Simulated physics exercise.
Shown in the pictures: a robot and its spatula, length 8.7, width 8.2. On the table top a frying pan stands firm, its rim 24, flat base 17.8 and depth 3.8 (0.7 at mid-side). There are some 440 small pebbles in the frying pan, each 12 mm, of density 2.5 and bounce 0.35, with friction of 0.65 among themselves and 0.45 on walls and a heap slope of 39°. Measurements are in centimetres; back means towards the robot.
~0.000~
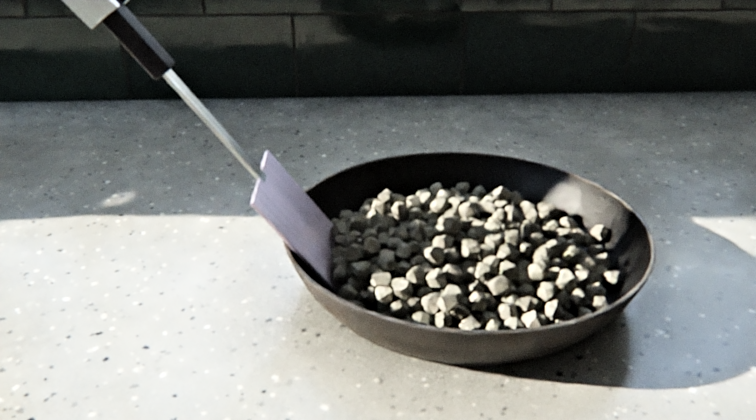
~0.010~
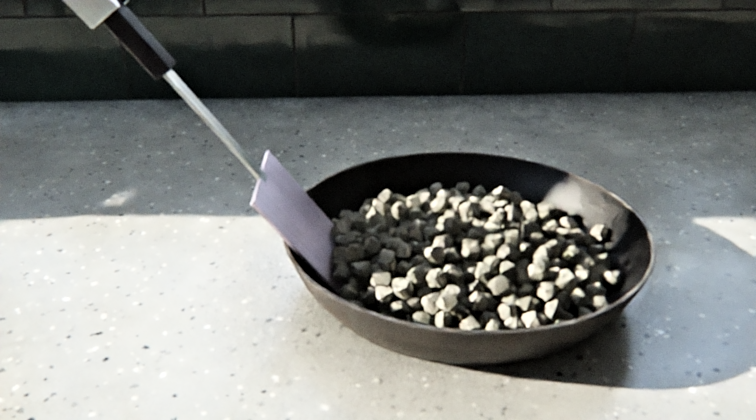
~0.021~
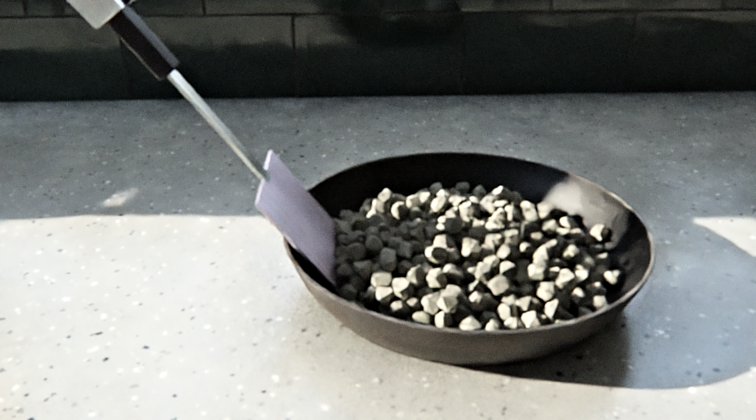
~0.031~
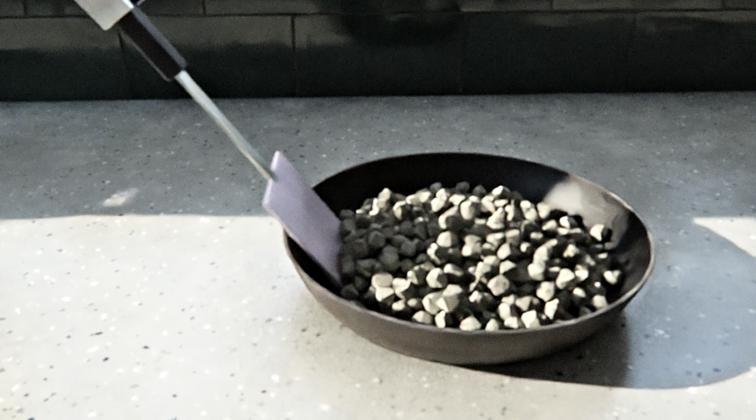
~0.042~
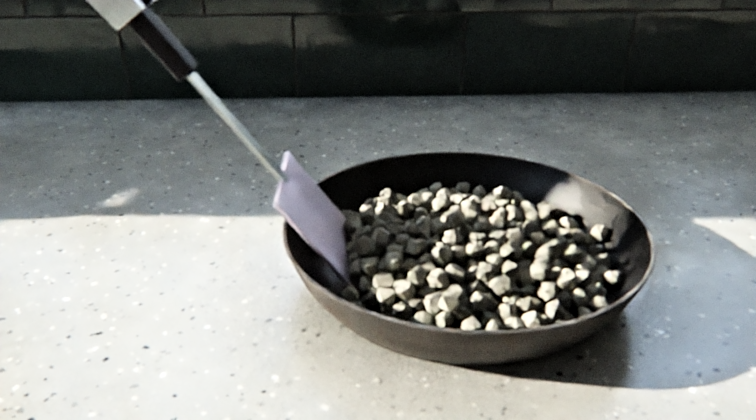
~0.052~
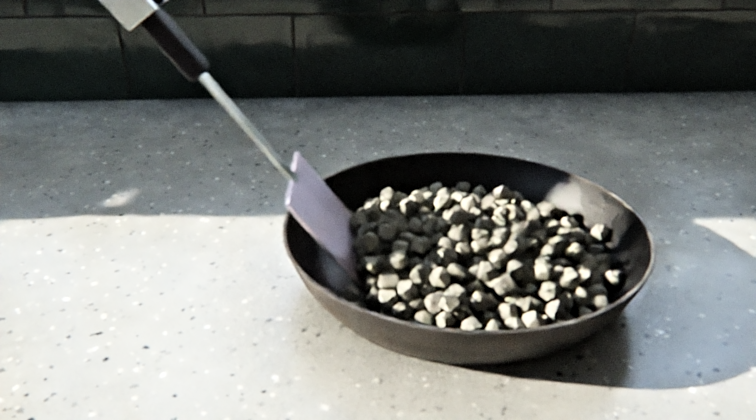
A dark, round frying pan full of small, pale grey-green pebbles sits right of centre on a speckled grey table top, seen from slightly above in patches of sunlight, with dark tiles behind. A robot's spatula, with a flat mauve blade and a thin metal shaft, slants in from the upper left. The blade slides slightly rightward into the pan against the pebbles, nudging those nearest it, while the camera stays still.
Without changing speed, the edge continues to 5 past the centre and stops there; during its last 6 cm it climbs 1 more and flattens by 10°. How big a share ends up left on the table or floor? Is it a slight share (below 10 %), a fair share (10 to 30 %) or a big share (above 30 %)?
It is a slight share.
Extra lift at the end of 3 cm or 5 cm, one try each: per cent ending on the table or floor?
First try around 5 percent, second try around 10 percent.
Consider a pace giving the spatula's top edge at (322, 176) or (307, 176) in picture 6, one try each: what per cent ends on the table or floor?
I'd estimate close to 15 and 5 in a hundred.
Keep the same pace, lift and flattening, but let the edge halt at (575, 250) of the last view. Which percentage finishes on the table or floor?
Something close to 15 in a hundred.
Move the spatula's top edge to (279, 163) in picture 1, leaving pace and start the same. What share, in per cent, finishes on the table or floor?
Roughly 10%.
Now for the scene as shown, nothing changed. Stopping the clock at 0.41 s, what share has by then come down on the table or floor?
Share at that moment: About 0 %.
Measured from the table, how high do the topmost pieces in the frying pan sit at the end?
Some 6.0 cm above the table.
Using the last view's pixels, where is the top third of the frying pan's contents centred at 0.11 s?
I'd point to about (487, 232).
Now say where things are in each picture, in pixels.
In the first frame, the spatula top edge at (259, 175), sloping 54°; upper third of the load around (457, 242), from x 335 to 610, top at y 190; 444 in the frying pan.
In the second frame, the spatula top edge at (260, 175), sloping 54°; upper third of the load around (457, 242), from x 335 to 610, top at y 190.
In the third frame, the spatula top edge at (264, 175), sloping 54°; upper third of the load around (454, 245), from x 335 to 610, top at y 190.
In the fourth frame, the spatula top edge at (271, 176), sloping 54°; upper third of the load around (454, 242), from x 335 to 610, top at y 190.
In the fifth frame, the spatula top edge at (281, 176), sloping 54°; upper third of the load around (455, 240), from x 335 to 610, top at y 190.
In the sixth frame, the spatula top edge at (292, 176), sloping 54°; upper third of the load around (457, 238), from x 335 to 610, top at y 190; 444 in the frying pan.
After 0.11 s, sloping 54°, highest piece 5 above the table; 444 in the frying pan.
After 0.18 s, sloping 50°, highest piece 6 above the table; 444 in the frying pan.
After 0.41 s, sloping 44°, highest piece 6 above the table; 437 in the frying pan, 7 on the table or floor.
After 1.46 s, sloping 44°, highest piece 6 above the table; 436 in the frying pan, 8 on the table or floor.
In the end, 436 in the frying pan, 8 on the table or floor. That is 2 % on the table or floor.
